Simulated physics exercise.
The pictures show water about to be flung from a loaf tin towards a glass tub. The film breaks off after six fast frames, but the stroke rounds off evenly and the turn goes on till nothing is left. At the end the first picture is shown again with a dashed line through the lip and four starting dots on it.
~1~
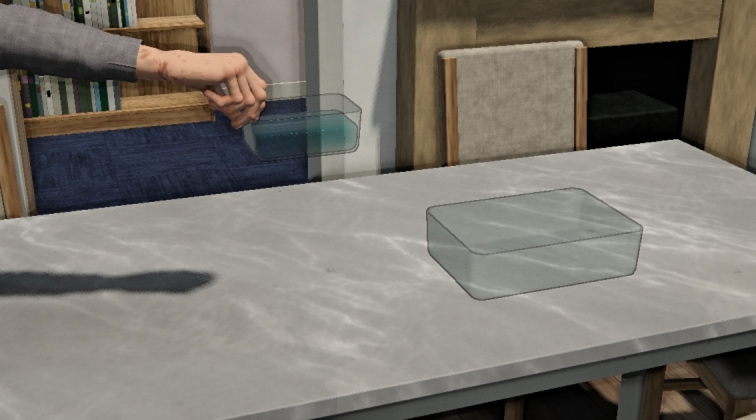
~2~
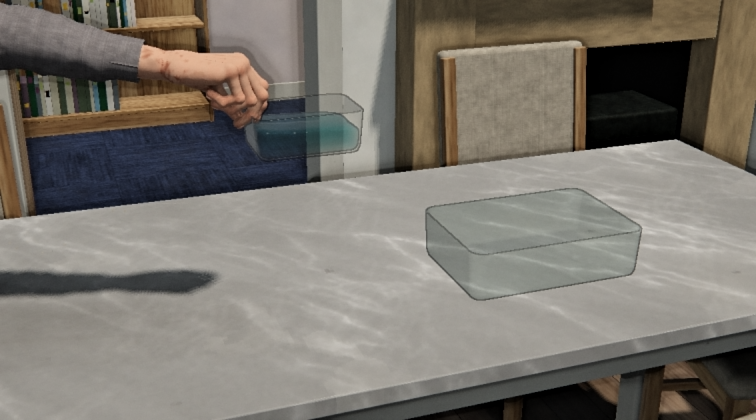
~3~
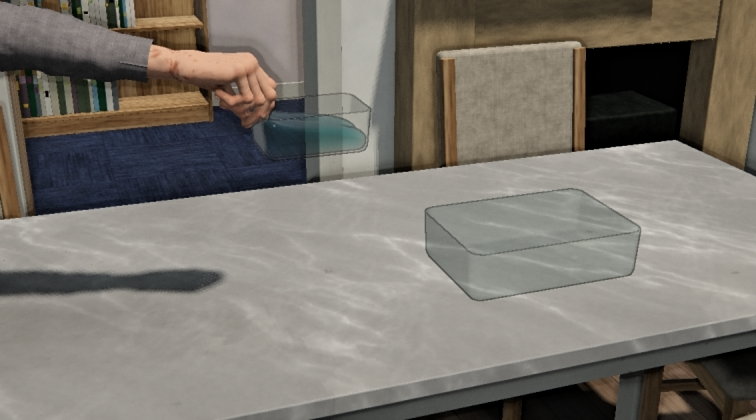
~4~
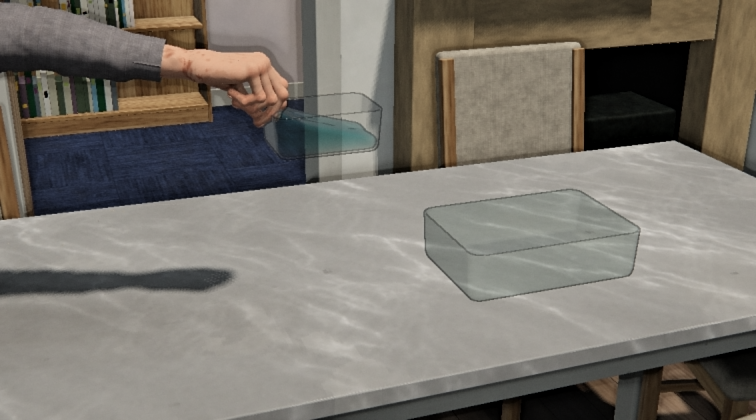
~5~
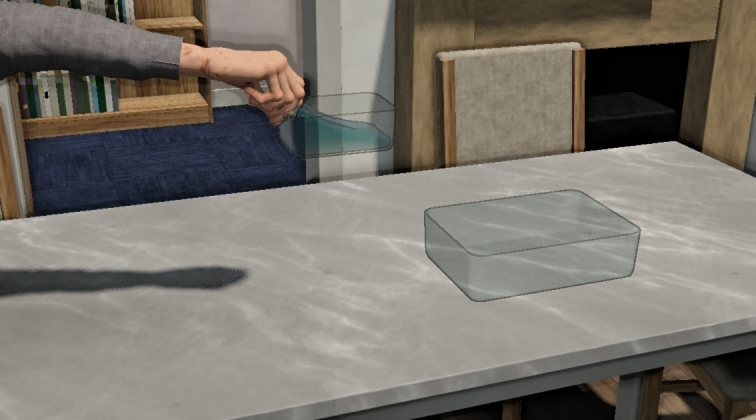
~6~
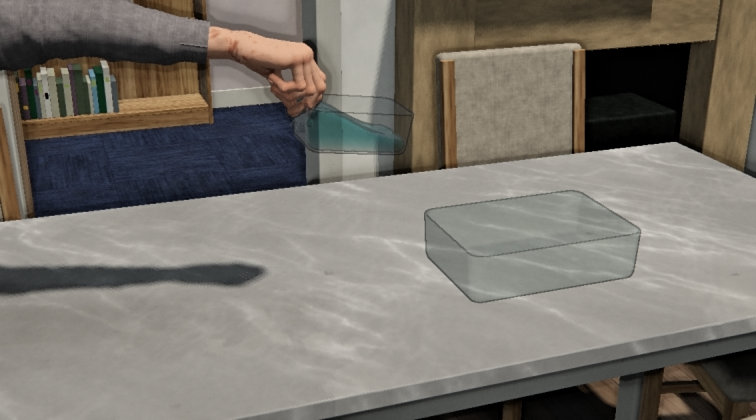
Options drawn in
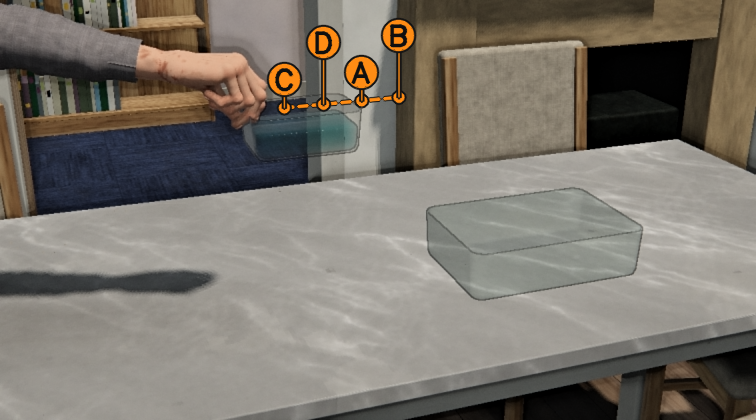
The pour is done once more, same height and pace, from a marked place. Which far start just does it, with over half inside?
D will do.
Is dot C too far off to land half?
Yes.
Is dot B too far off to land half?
No, that is safe.
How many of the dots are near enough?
Three of the four.
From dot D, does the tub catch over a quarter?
Yes, clearly.
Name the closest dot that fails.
C.
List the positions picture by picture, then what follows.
Upright, lip at (351, 101); tub from (469, 300) to (634, 272); nothing has left yet.
Upright, lip at (353, 101); nothing has left yet.
Upright, lip at (360, 101); nothing has left yet.
Upright, lip at (371, 100); water is over the rim, down to (279, 109).
Upright, lip at (386, 100); water is over the rim, down to (280, 113).
Tipped about 8°, lip at (403, 106); water is over the rim, down to (295, 130).
On the marked copy, A at (361, 100); B at (398, 97); C at (284, 107); D at (323, 104).
If A is chosen, about 74 % lands in the tub, 18 % falls short and 8 % goes beside or beyond.
If B is chosen, about 83 % lands in the tub, 5 % falls short and 13 % goes beside or beyond.
If C is chosen, about 34 % lands in the tub, 62 % falls short and 5 % goes beside or beyond.
If D is chosen, about 62 % lands in the tub, 30 % falls short and 7 % goes beside or beyond.
